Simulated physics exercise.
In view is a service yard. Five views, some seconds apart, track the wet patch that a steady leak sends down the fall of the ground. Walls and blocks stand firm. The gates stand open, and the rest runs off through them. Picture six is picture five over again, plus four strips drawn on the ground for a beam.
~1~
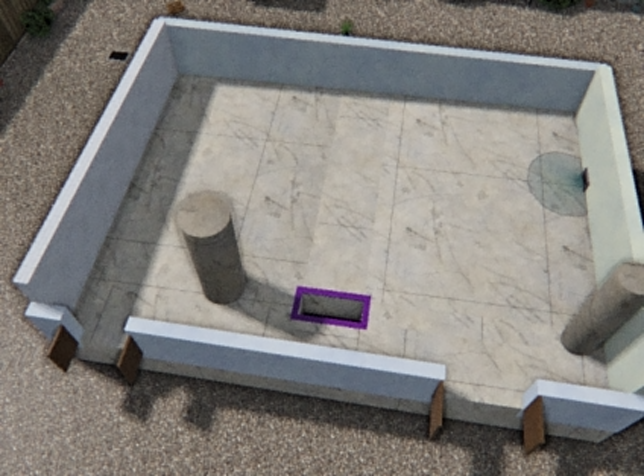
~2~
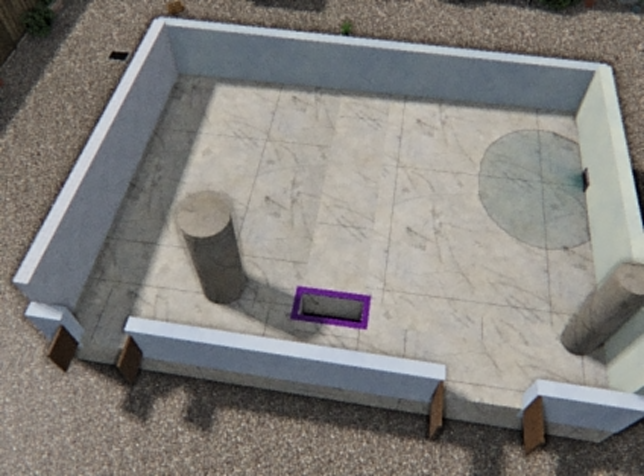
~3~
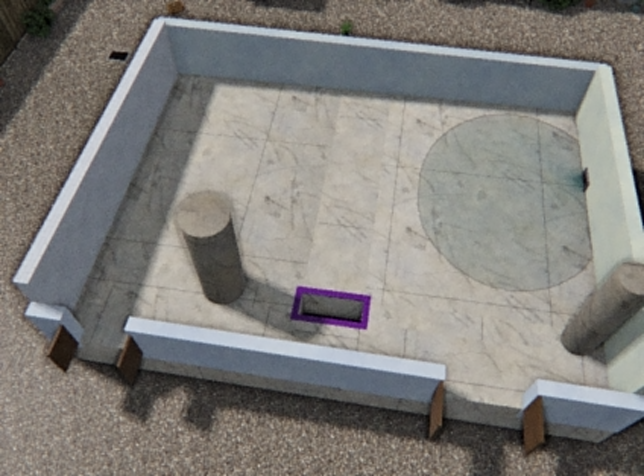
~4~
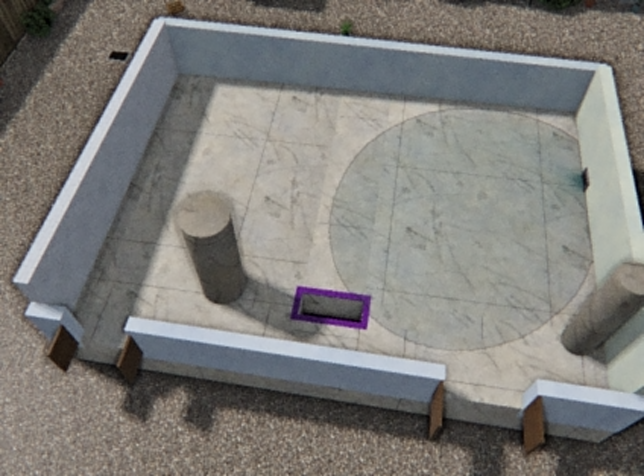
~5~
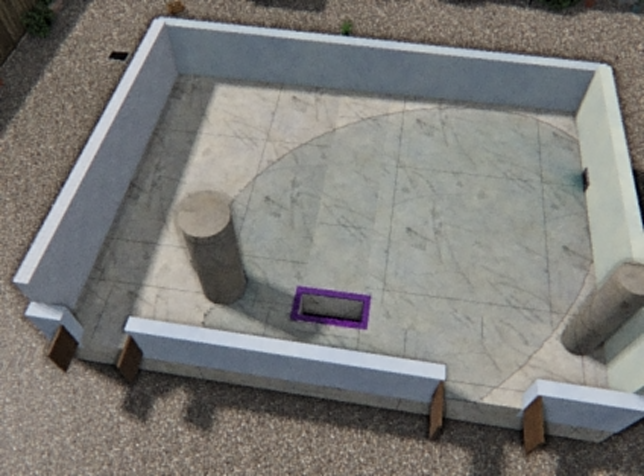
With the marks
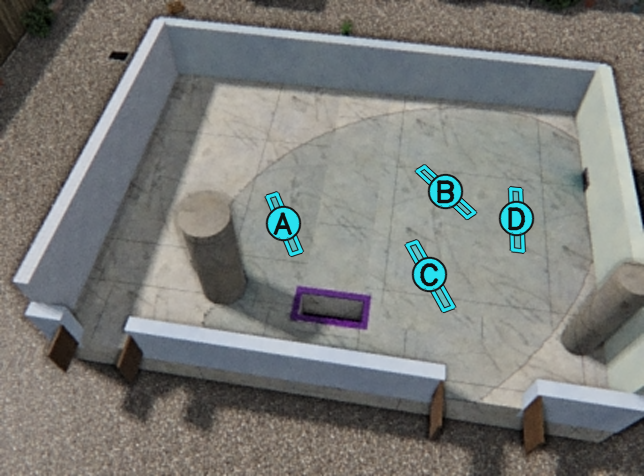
Water spreads from the right wall across the walled yard floor and reaches the purple drain.
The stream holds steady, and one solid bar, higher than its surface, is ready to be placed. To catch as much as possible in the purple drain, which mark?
Use place A.
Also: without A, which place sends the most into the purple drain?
B it is.
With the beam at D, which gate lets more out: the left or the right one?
The left one.
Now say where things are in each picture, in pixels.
Outfall at (586, 180); purple drain at (331, 307); open gate at (114, 335); open gate at (479, 388); water covers 2 % of the ground and shows as far out as (533, 184); purple drain still dry.
Water covers 9 % of the ground and shows as far out as (508, 231); purple drain still dry.
Water covers 19 % of the ground and shows as far out as (451, 260); purple drain still dry.
Water covers 37 % of the ground and shows as far out as (349, 280); purple drain still dry.
Water covers 57 % of the ground and shows as far out as (220, 310); purple drain taking water.
On the marked copy, A from (272, 195) to (296, 252); B from (421, 169) to (470, 215); C from (411, 243) to (448, 308); D from (517, 250) to (515, 189).
If A is chosen, about 33 % of the stream runs into the purple drain, about 67 % out by the gates.
If B is chosen, about 18 % of the stream runs into the purple drain, about 81 % out by the gates.
If C is chosen, about 9 % of the stream runs into the purple drain, about 91 % out by the gates.
If D is chosen, about 12 % of the stream runs into the purple drain, about 88 % out by the gates.
